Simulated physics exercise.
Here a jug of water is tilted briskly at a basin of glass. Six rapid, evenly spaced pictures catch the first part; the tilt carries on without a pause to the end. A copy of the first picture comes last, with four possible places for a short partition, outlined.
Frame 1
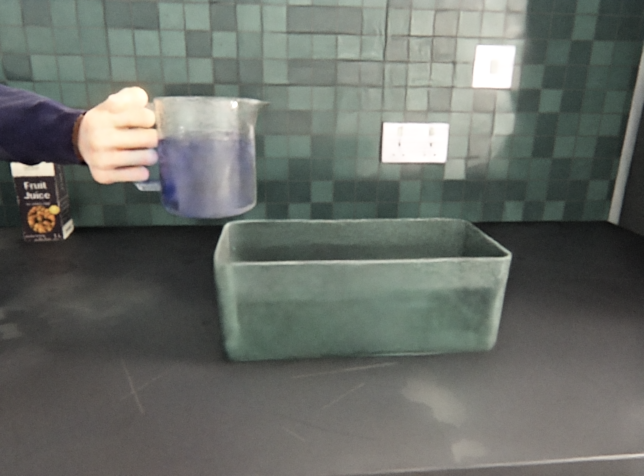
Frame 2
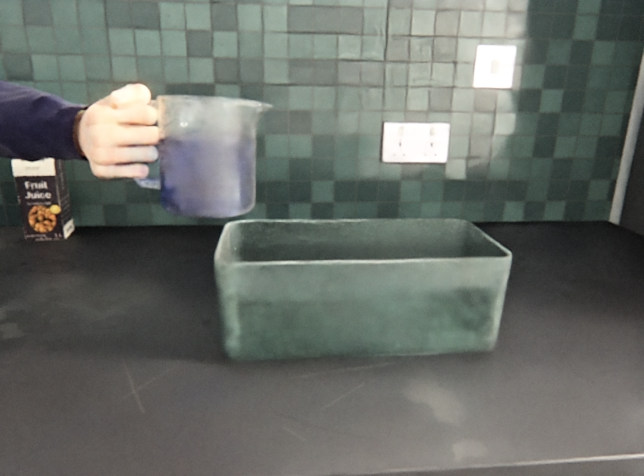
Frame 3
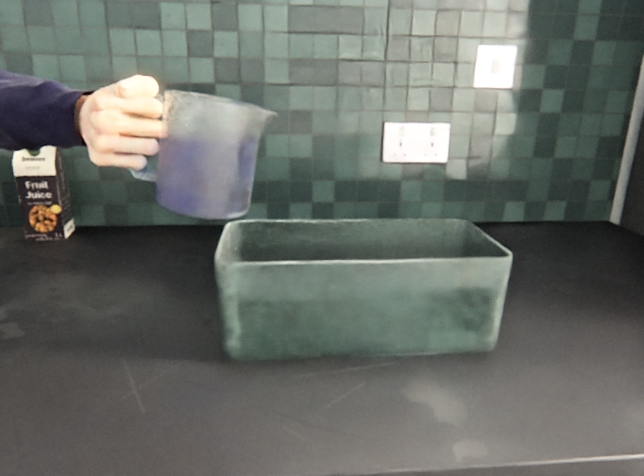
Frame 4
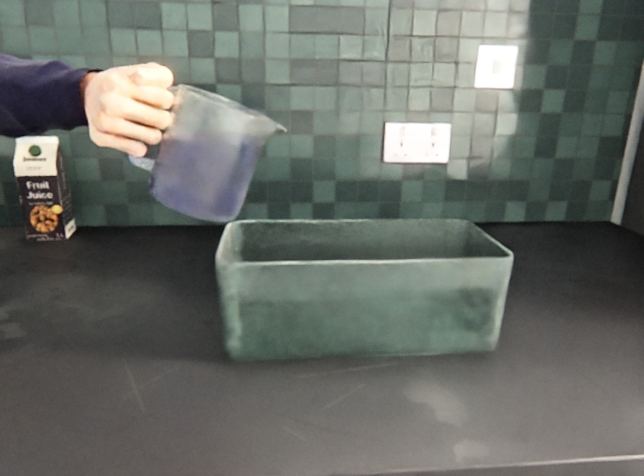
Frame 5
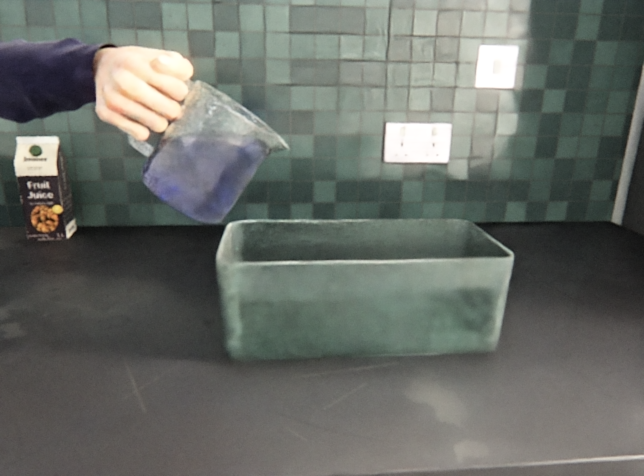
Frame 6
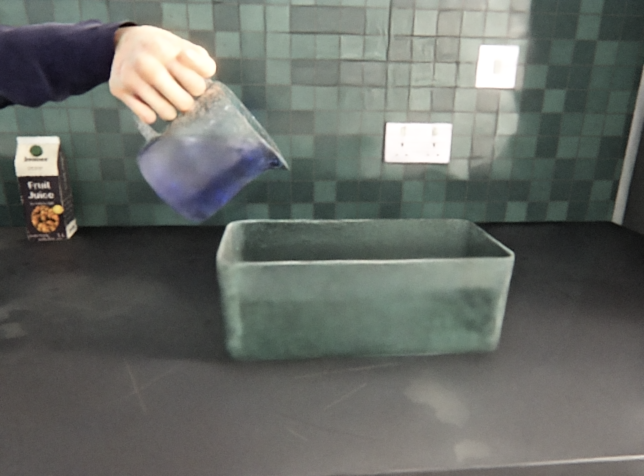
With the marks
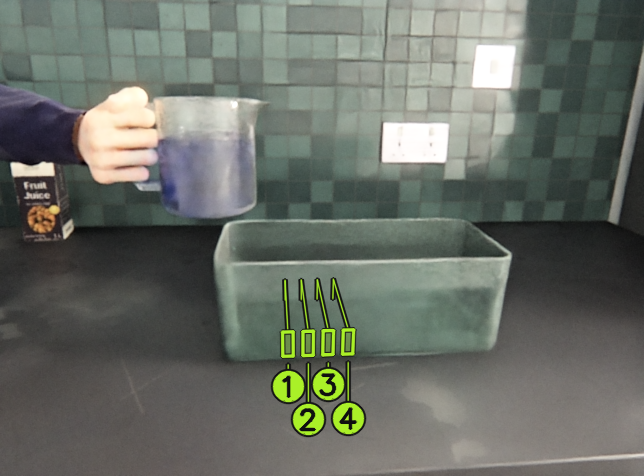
A hand in a dark blue sleeve holds a clear jug of bluish liquid at the left, seen from the front across a dark countertop before green tiles. A rectangular greenish glass basin sits below and to the right, with a fruit juice carton at far left and white sockets behind. The hand tilts the jug rightward, its spout lowering, while the camera stays still.
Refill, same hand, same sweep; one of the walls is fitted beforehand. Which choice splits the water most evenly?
Go for 3.
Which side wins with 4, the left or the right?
The left one.
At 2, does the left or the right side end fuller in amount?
The right one.
In lime, 1 at (288, 364); 2 at (308, 363); 3 at (328, 362); 4 at (348, 362).
If 1 is chosen, about 6 % ends left of the wall and 92 % right of it.
If 2 is chosen, about 13 % ends left of the wall and 86 % right of it.
If 3 is chosen, about 47 % ends left of the wall and 51 % right of it.
If 4 is chosen, about 76 % ends left of the wall and 19 % right of it; 5 % is lost outside.
